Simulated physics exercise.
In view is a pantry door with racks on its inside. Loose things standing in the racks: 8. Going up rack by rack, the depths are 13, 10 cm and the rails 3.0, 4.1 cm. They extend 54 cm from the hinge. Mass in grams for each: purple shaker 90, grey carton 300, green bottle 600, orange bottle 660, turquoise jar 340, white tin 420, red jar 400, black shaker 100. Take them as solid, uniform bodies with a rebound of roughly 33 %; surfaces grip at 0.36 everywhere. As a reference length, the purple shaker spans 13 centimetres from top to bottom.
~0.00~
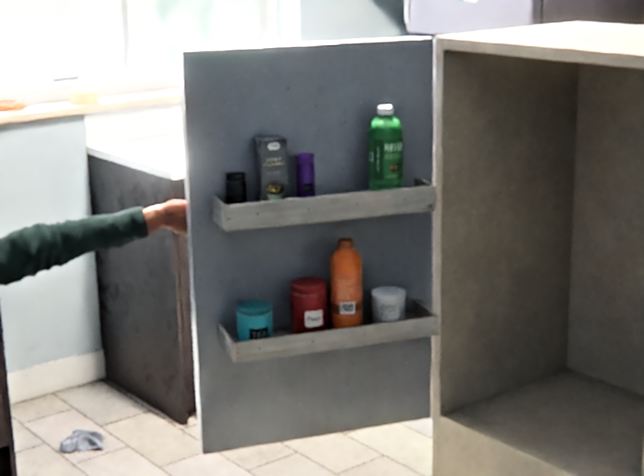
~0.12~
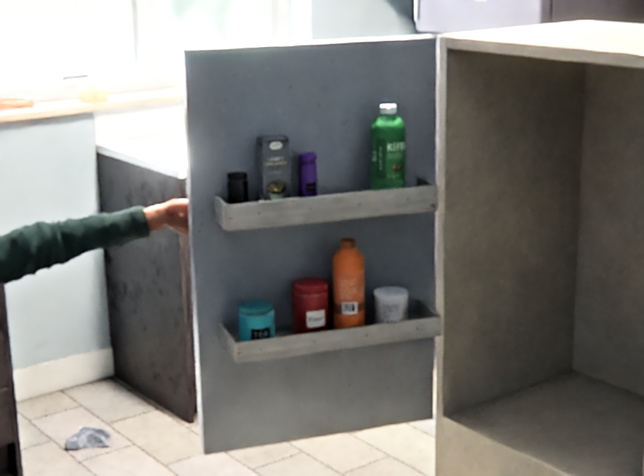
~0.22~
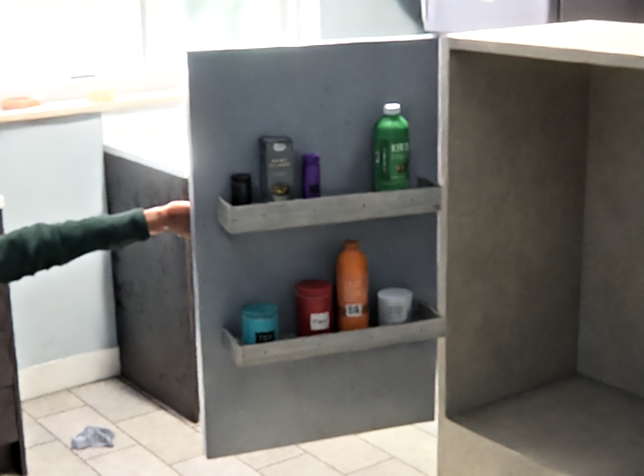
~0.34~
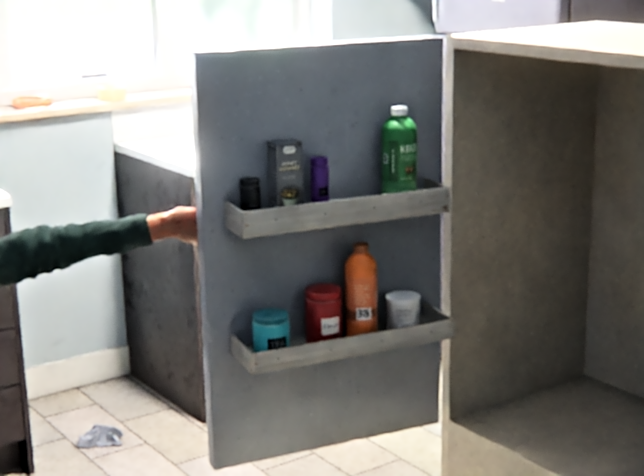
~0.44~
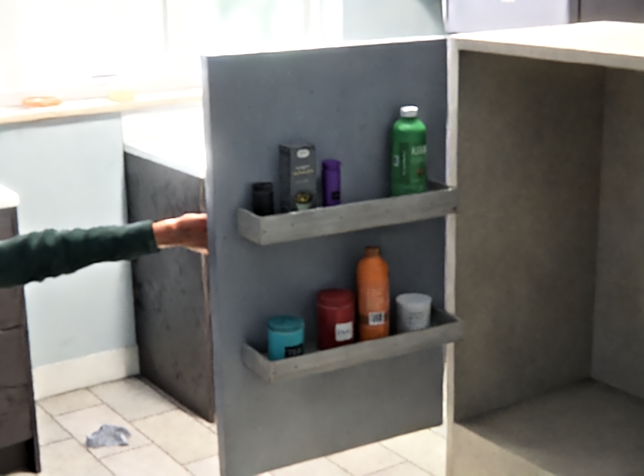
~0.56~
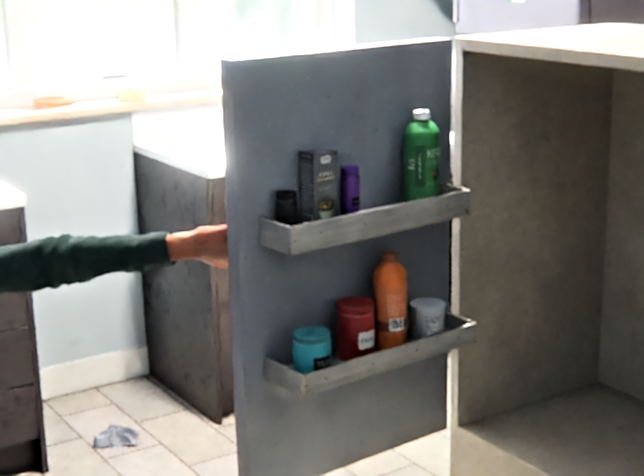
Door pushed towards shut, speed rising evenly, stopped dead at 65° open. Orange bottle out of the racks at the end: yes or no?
No.
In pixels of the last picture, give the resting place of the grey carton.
Near (407, 209).
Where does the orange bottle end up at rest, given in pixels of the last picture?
About (438, 307).
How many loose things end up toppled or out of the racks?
My answer is 2.
By 0.76 s, open by 65°.
By 0.96 s, open by 65°; orange bottle 2 cm from its spot near (437, 307); purple shaker tilted 62°; grey carton tilted 28°.
By 1.46 s, open by 65°; orange bottle 2 cm from its spot near (438, 307); grey carton on its side; purple shaker tilted 64°.
When it is over (2.8 s), lying over in the racks, purple shaker and grey carton; the other 6 within 5 cm of the start. In the last view, orange bottle near (438, 307).
